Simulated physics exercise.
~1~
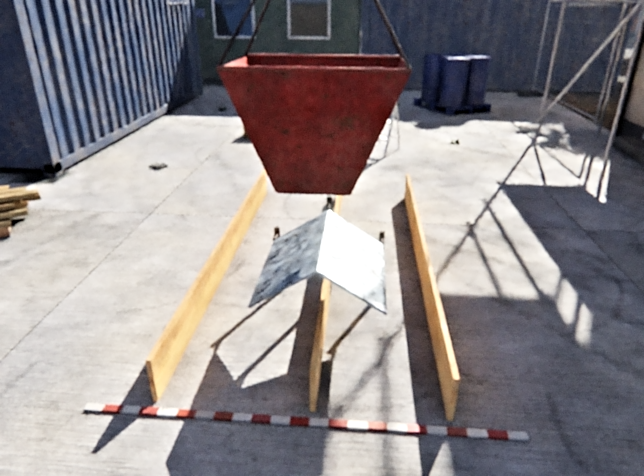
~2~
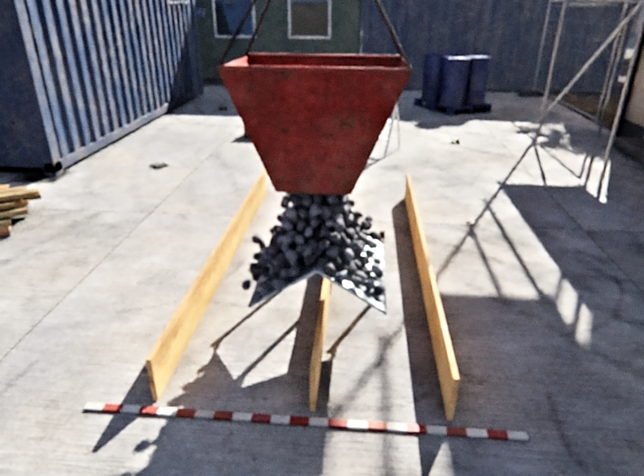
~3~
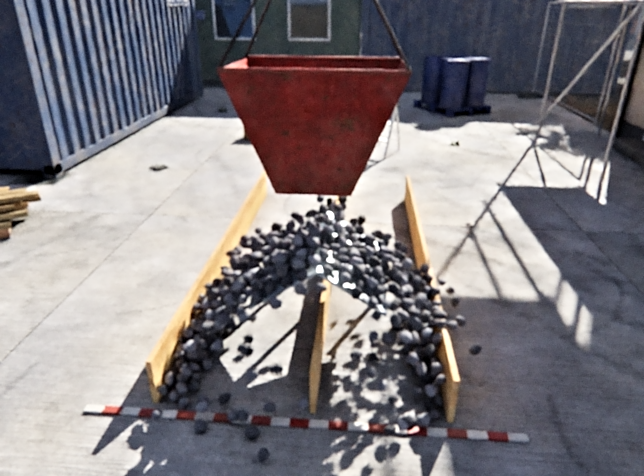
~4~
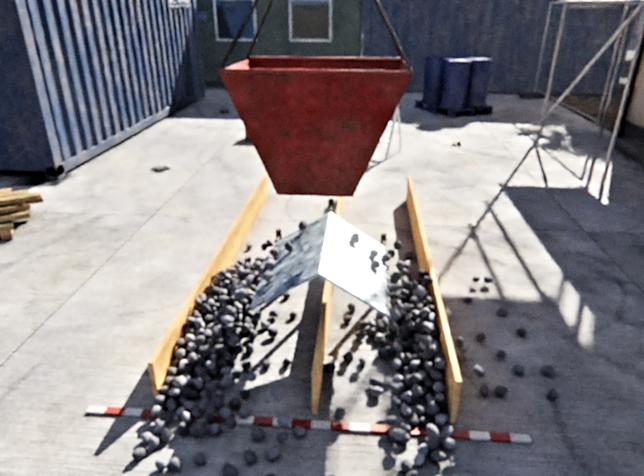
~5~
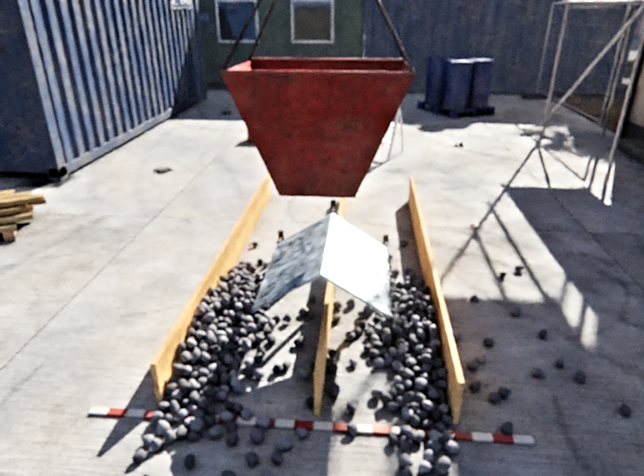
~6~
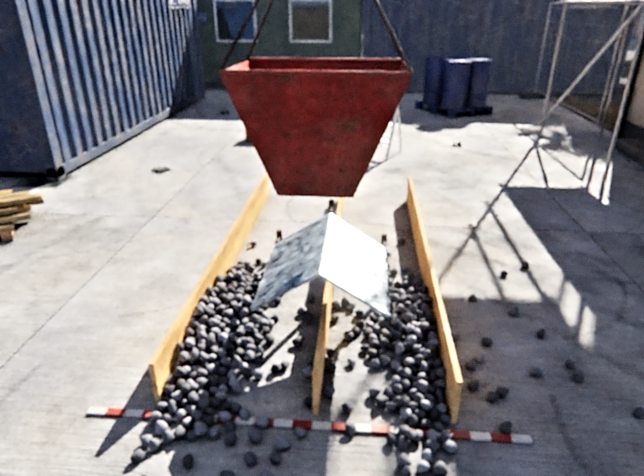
Dark rounded stones pouring from a hanging red skip onto peaked steel, splitting into two board-lined bays, more settling on the left.
